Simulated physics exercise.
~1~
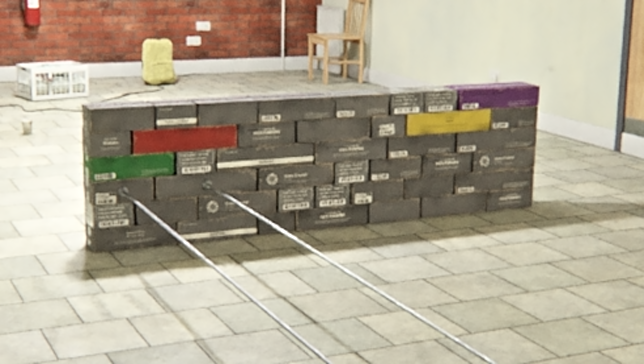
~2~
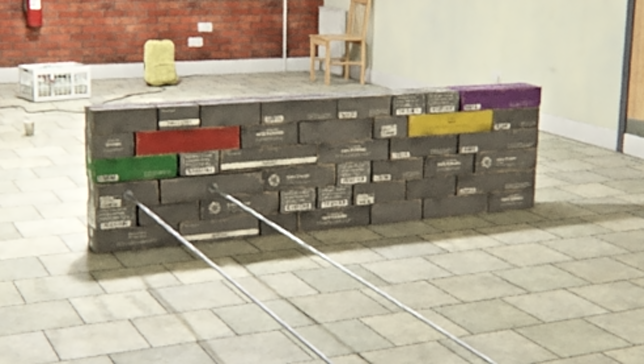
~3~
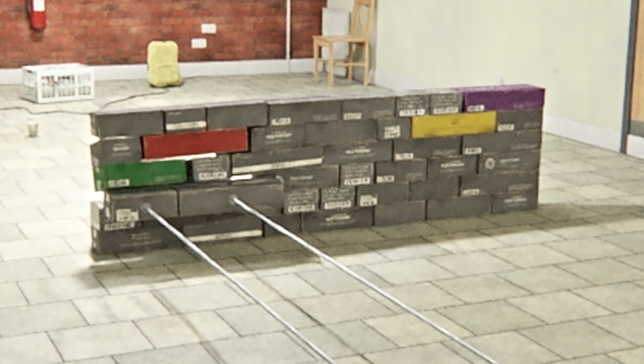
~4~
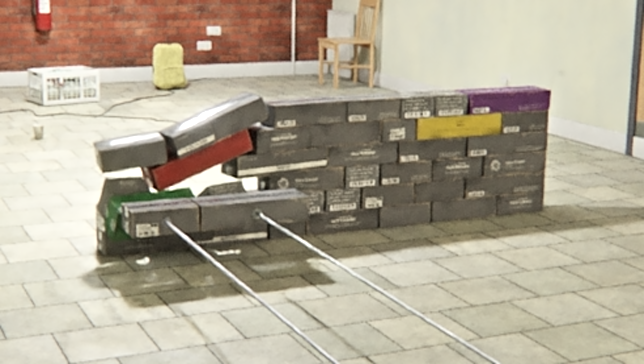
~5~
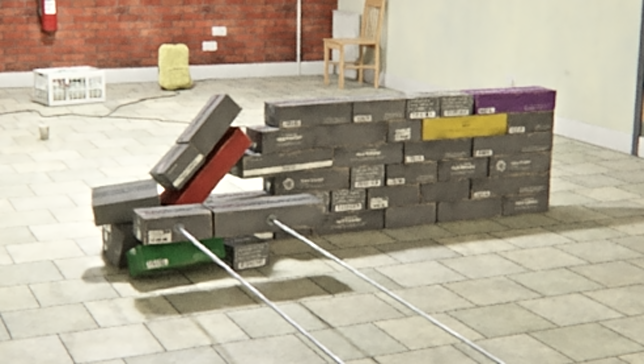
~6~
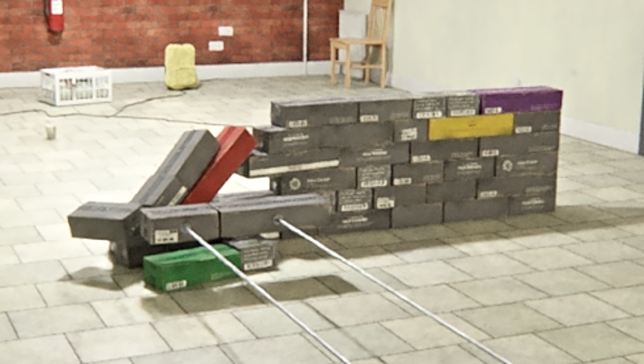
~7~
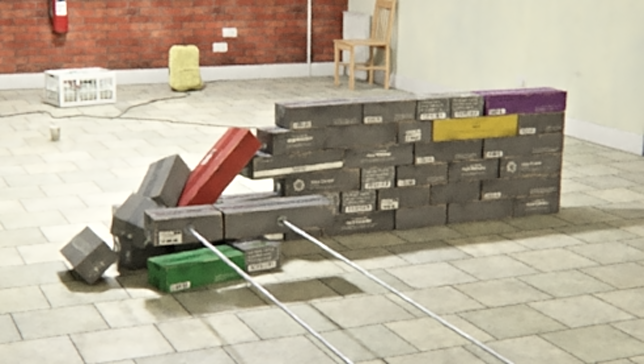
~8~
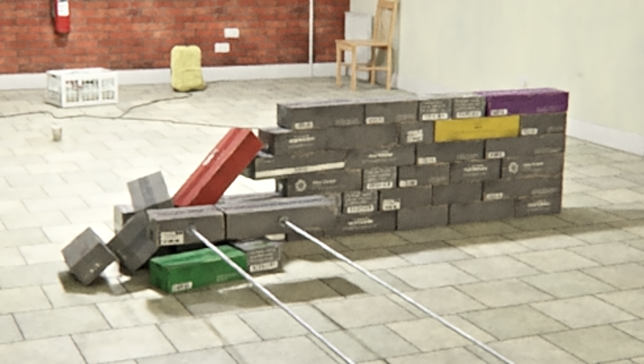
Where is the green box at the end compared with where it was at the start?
At the start it sits partway up the left end of the wall. By the end it is lower and a little further right, lying on the floor near the pulled boxes.
Rods drawing two grey boxes from a wall, its left end collapsing, green box landing on the floor, red box left tilted.
